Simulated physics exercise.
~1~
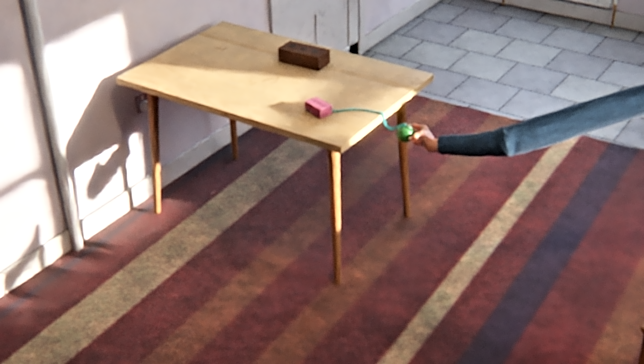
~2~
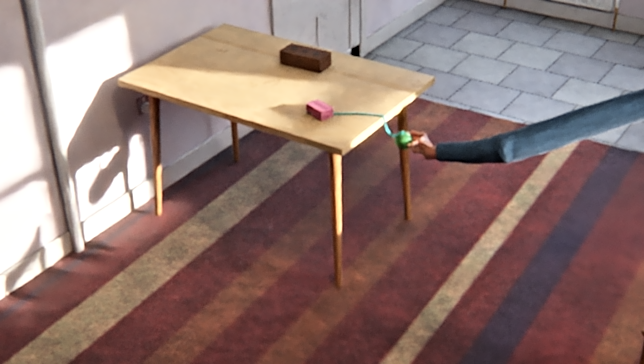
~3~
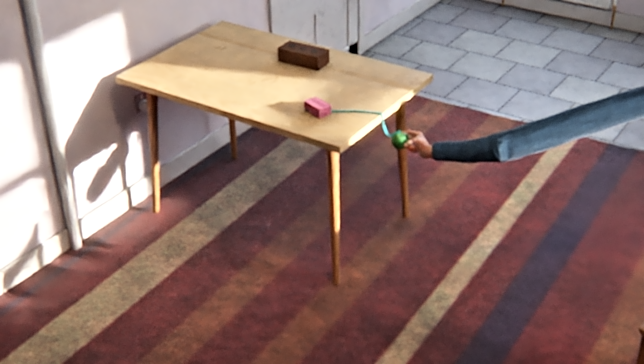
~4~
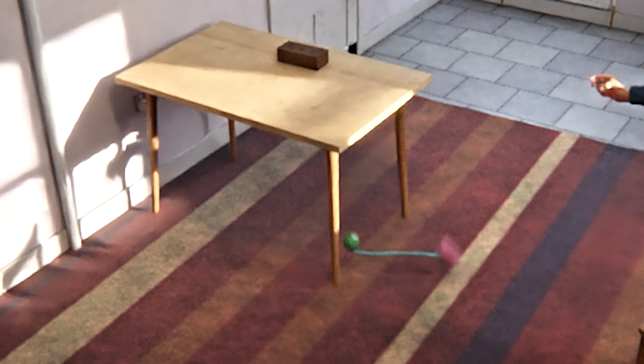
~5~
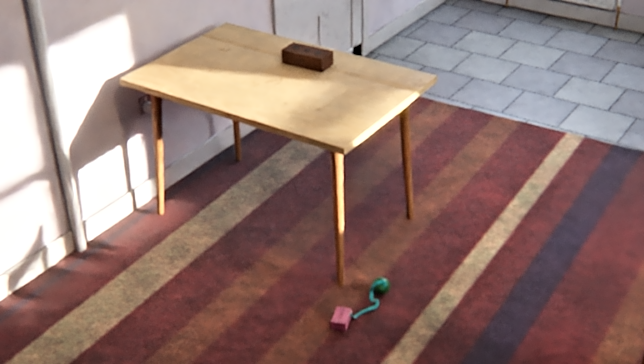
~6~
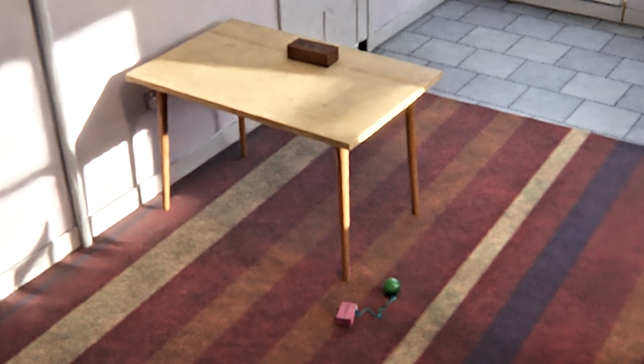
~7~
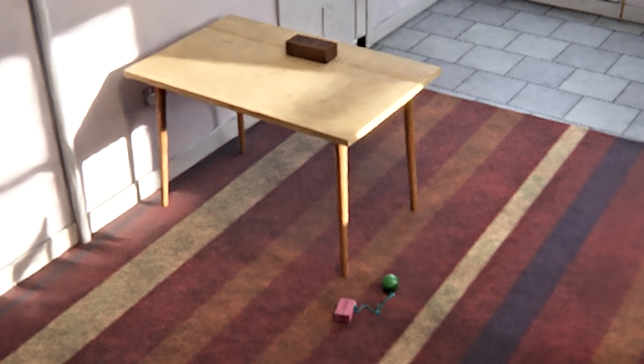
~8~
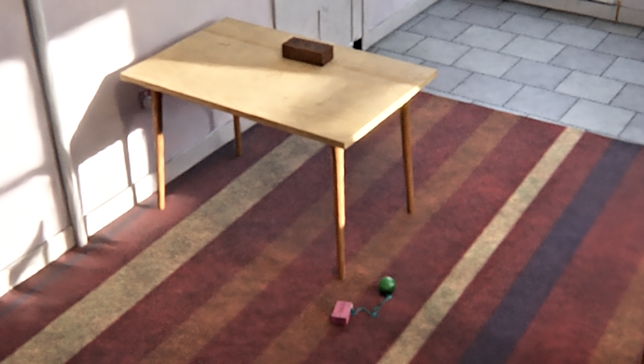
At first, a pink box and a brown brick sit on a wooden table above a striped carpet, while a hand reaching in from the right holds a small green apple just off the table's end, with a thin ribbon running from it to the box. The hand lets go and draws back to the right. The apple drops below the table edge, and the box comes off after it, tumbling as it falls. Both land on the carpet near the front table leg. They come to rest close together with the ribbon between them, while the brick remains in place on the table.
